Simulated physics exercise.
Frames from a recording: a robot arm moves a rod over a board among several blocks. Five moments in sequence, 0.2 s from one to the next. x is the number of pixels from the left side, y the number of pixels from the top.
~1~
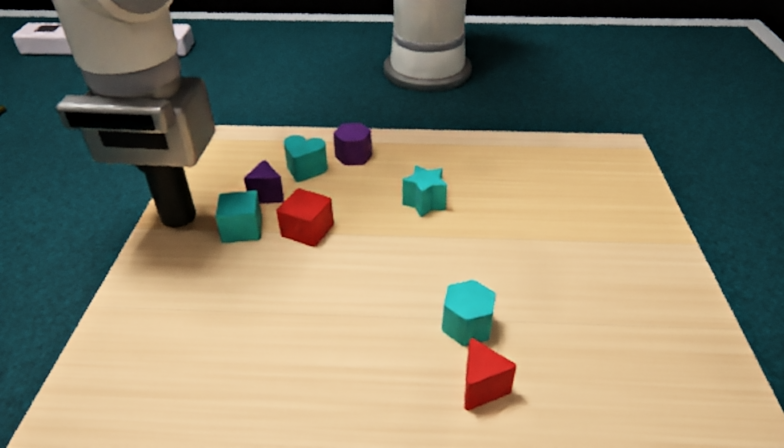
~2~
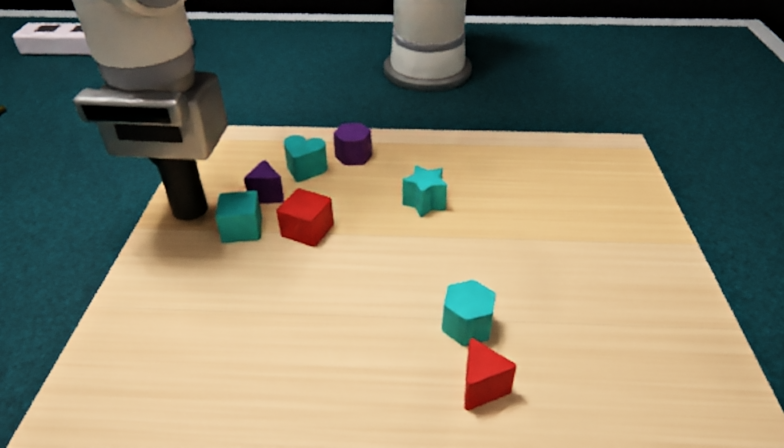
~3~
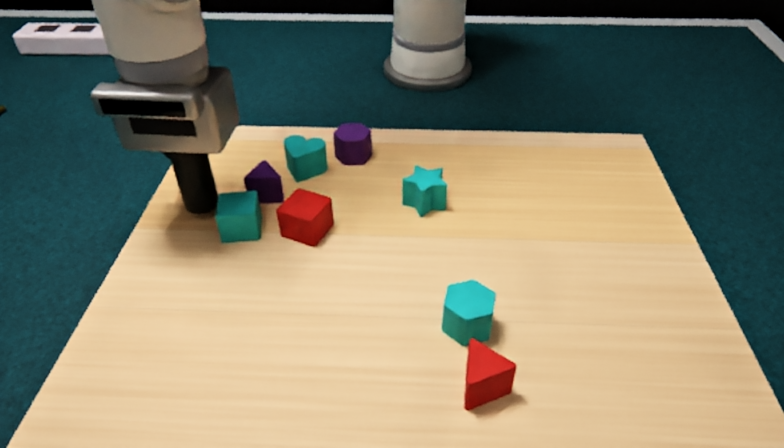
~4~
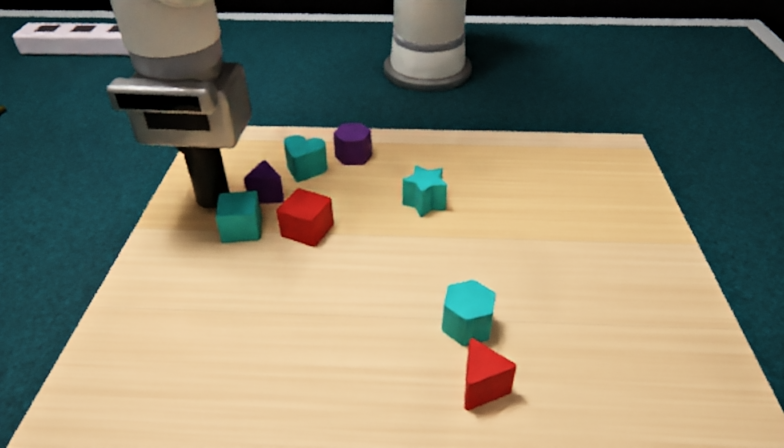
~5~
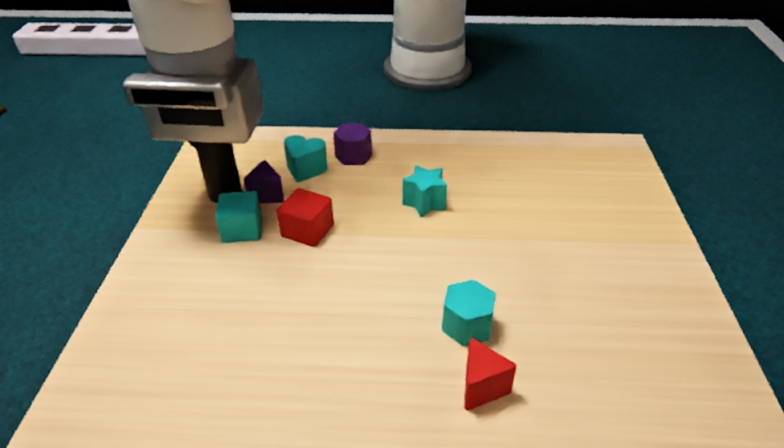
A robot arm moves a black rod rightward behind the turquoise block while the blocks stay still.
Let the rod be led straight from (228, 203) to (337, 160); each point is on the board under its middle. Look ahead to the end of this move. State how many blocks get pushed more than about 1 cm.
Total: Three-plus.
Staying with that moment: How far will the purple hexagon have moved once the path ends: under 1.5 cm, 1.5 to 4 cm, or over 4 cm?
Between 1.5 and 4 cm.
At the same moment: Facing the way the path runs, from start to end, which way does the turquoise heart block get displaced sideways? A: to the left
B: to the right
A: To the left.
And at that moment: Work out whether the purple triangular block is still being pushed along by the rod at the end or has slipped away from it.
When the path ends, it will lie beside or behind the rod.
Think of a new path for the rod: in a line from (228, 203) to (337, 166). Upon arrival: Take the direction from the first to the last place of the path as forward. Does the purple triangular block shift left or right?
Taking start-to-end as forward, the block's sideways shift goes to the right.
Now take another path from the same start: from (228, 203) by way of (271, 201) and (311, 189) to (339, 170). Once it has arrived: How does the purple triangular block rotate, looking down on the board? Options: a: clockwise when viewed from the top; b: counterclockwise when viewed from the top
b - counterclockwise when viewed from the top.
On the path given first. One third of the way, rod (265, 179); purple triangular block (289, 167).
Two thirds of the way, rod (302, 165); purple triangular block (303, 166), turned 25° clockwise; turquoise heart block (324, 136), turned 30° anticlockwise; purple hexagon (361, 128), turned 20° clockwise.
At the end, rod (336, 152); turquoise four-sided block in place; purple triangular block (303, 166), turned 25° clockwise; turquoise heart block (346, 120), turned 45° anticlockwise; purple hexagon (377, 125), turned 50° clockwise.
